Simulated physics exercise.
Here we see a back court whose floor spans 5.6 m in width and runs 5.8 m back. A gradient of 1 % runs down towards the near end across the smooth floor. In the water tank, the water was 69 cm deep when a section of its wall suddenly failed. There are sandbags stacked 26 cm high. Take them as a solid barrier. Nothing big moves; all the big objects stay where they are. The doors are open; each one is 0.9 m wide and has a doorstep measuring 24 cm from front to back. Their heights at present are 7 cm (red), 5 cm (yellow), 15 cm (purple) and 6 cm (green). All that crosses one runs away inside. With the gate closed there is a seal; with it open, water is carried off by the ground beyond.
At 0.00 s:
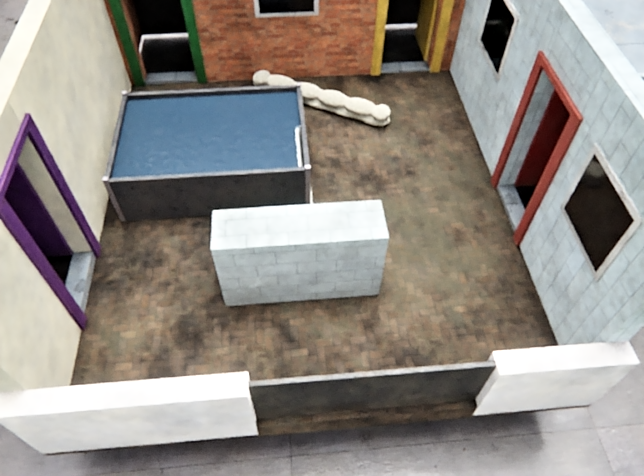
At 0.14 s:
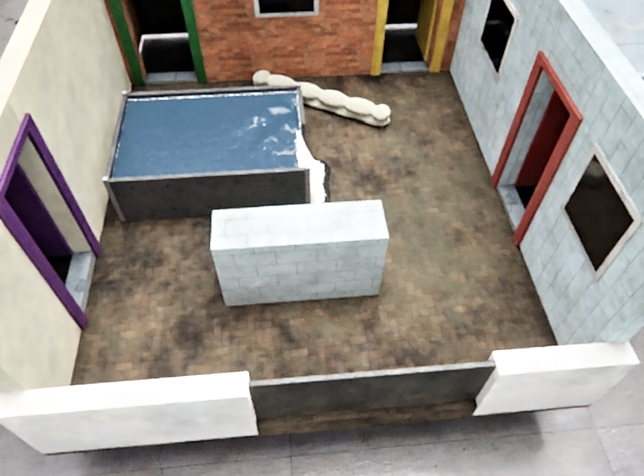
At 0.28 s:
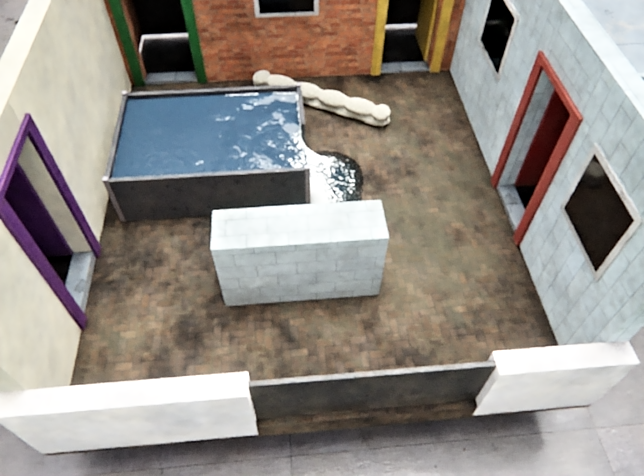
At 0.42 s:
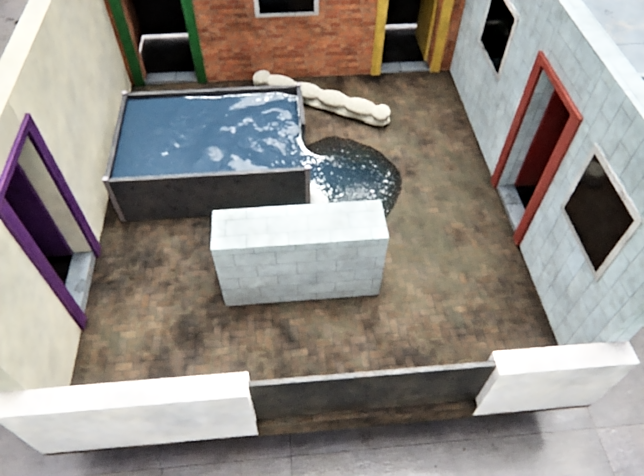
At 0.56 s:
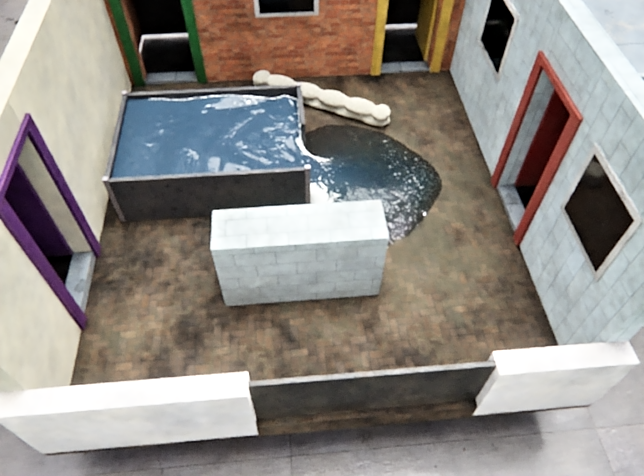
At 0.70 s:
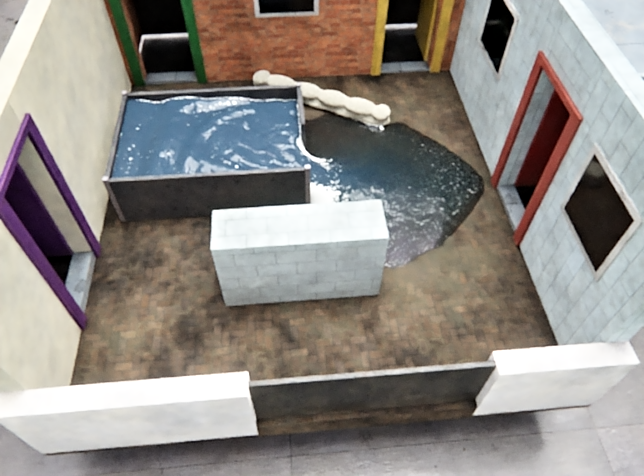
Water burst from the right side of a raised tank in a small walled court, then spread across the brown floor in a widening dark pool, passing behind the pale block toward the right wall.
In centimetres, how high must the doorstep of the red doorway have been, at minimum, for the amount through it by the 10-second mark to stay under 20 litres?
It must have been at least 23 cm high.
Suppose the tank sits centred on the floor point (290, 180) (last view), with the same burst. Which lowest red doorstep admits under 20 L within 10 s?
In this case, 33 cm or so.
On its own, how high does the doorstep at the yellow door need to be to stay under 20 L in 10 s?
Door yellow, min height approx. 13.0 cm.
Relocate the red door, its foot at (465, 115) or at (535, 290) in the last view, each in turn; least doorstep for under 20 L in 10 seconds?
In turn: About 16 cm, about 16 cm.
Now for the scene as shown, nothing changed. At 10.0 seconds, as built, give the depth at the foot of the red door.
Roughly 10.0 cm deep.
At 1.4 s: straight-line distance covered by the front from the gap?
The front is some 3.6 m out.
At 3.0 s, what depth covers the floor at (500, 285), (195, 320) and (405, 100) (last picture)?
The depths come to about 9, 0 and 2 cm.
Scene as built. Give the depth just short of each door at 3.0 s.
Depth (cm): Red 21 / yellow 14 / purple 0 / green 0.
After 1.4 s water covers 30 % of the floor, deepest (41 cm) near (311, 192); 7 cm at the red door, 30 litres in over its 7 cm doorstep.
After 3.0 s water covers 45 % of the floor, deepest (29 cm) near (565, 362); 21 cm at the red door, 207 litres in over its 7 cm doorstep.
After 10.0 s water covers 90 % of the floor, deepest (14 cm) near (133, 415); 10 cm at the red door, 398 litres in over its 7 cm doorstep.
At the red door as built, the water arrived by 0.9 s and peaked near 24 cm at 2.6 s.
With a doorstep of 20 cm, 47 litres would have come in within the 10 s; with 27 cm, 4 litres. So under 20 litres takes about 23 cm.
